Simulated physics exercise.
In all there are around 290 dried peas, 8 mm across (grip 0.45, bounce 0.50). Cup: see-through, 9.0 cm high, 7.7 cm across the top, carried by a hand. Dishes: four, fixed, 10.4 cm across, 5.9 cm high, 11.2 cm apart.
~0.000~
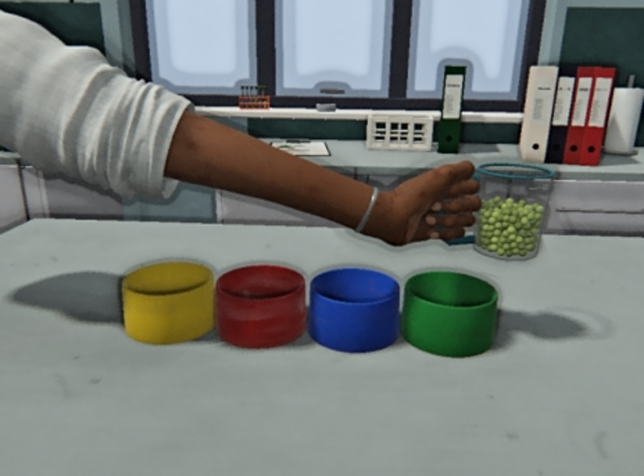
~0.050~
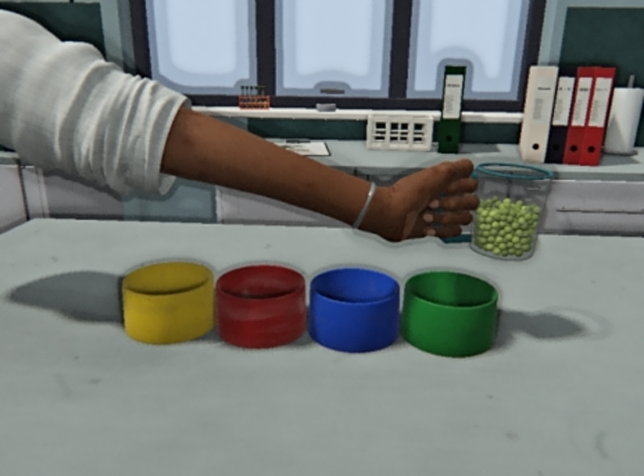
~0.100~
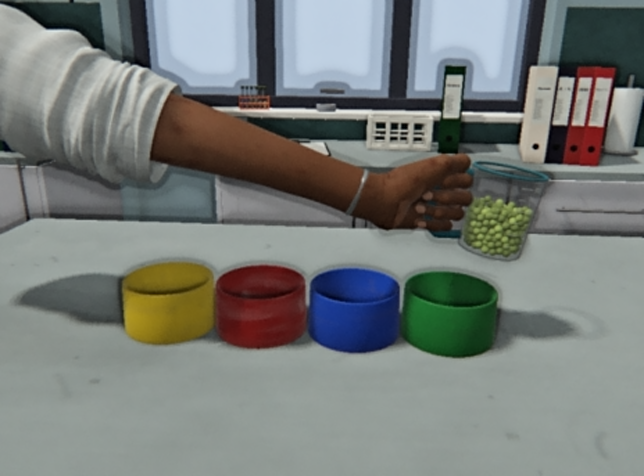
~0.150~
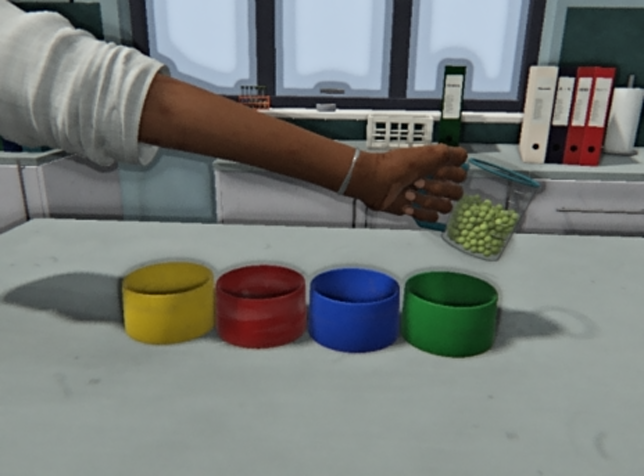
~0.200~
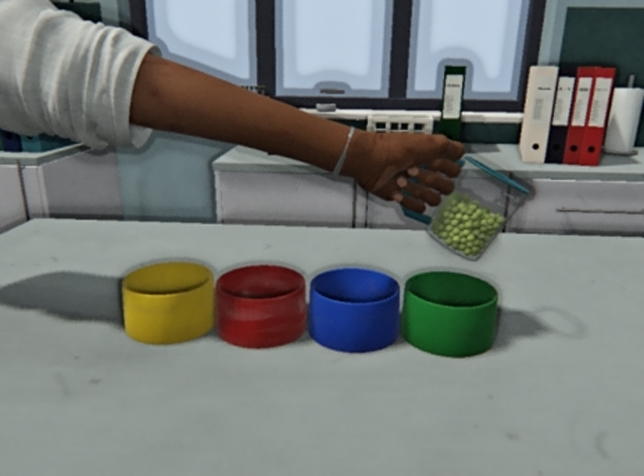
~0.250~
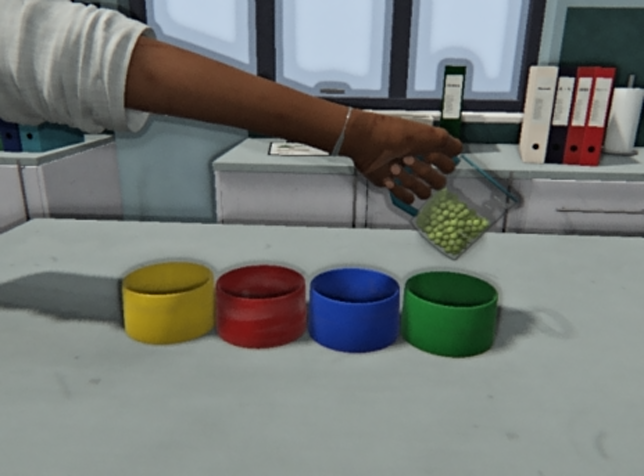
A dark-skinned hand in a rolled white sleeve, reaching in from the left, carries a see-through cup of green dried peas a short way left while tilting it steadily rightward. Below it, yellow, red, blue and green dishes stand still in a left-to-right row on a pale tabletop. The unmoving camera faces a laboratory-like room with windows, counters and binders behind.
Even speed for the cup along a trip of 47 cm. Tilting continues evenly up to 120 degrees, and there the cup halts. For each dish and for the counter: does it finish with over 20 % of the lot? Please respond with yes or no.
Red no, blue yes, green no, yellow no, counter no.
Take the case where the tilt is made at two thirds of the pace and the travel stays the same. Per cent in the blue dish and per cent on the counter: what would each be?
In that case I'd put blue at 30 and the counter at 10.
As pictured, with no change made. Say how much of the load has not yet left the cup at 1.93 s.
About 0 per cent.
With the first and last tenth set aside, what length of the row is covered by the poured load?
It spans about 7 centimetres along the dishes.
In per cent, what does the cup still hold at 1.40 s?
Some 0 per cent.
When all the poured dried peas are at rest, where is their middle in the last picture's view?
(351, 317) or so.
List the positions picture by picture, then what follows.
The first frame shows cup at (510, 211), tilt 0 degrees, lip at (551, 172), moved 0.0 cm; middle of the pieces at (508, 227); green dish at (451, 289); blue dish at (355, 285); red dish at (261, 282); yellow dish at (169, 278).
The second frame shows cup at (507, 211), tilt 2 degrees, lip at (550, 173), moved 0.3 cm; middle of the pieces at (505, 227).
The third frame shows cup at (499, 211), tilt 8 degrees, lip at (545, 177), moved 1.2 cm; middle of the pieces at (495, 227).
The fourth frame shows cup at (486, 210), tilt 18 degrees, lip at (537, 184), moved 2.6 cm; middle of the pieces at (480, 226).
The fifth frame shows cup at (474, 210), tilt 27 degrees, lip at (527, 192), moved 4.0 cm; middle of the pieces at (465, 224).
The sixth frame shows cup at (461, 210), tilt 37 degrees, lip at (515, 200), moved 5.4 cm; middle of the pieces at (450, 223); green dish at (451, 289); blue dish at (355, 285); red dish at (261, 282); yellow dish at (169, 278). The cup turns about 195 degrees a second and travels 28 cm a second.
After 0.94 s, tilt 120 degrees; cup holds 10 %, blue 85 %.
After 1.40 s, tilt 120 degrees; cup holds 0 %, red 5 %, blue 90 %.
After 1.93 s, tilt 120 degrees; cup holds 0 %, red 5 %, blue 90 %.
By 2.2 s all is still; red 5 %, blue 90 %, green 0 %, yellow 0 %, counter 5 %.
